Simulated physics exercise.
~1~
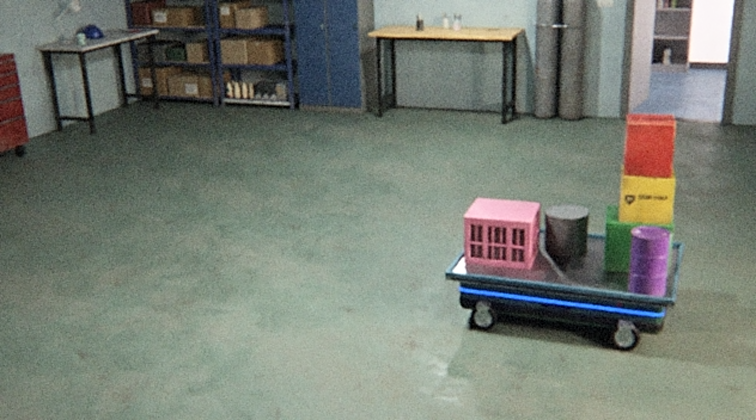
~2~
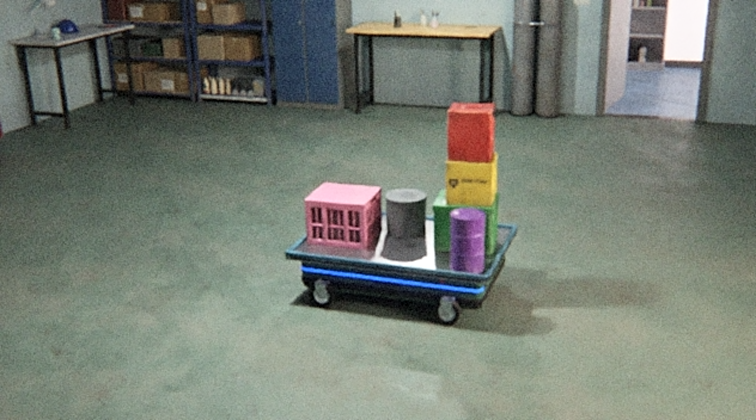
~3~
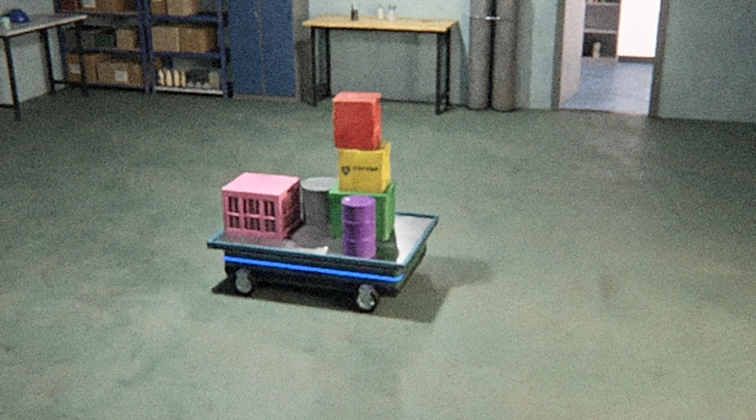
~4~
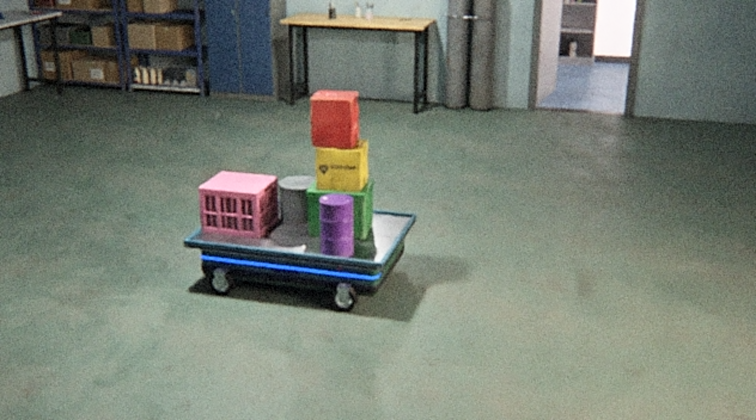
At the start, a flat cart with a blue stripe stands out on the right of a workshop floor, carrying a pink crate, a grey pail, a purple canister and a stack of red, yellow and green boxes. The cart rolls left across the floor as the view pans slightly right. As it comes to a stop, the stack and the purple canister slide left along the deck toward the pail, leaving bare deck at the right. The pink crate holds its place at the left end. At the end, the cart is still, with the stack and canister shifted but upright.
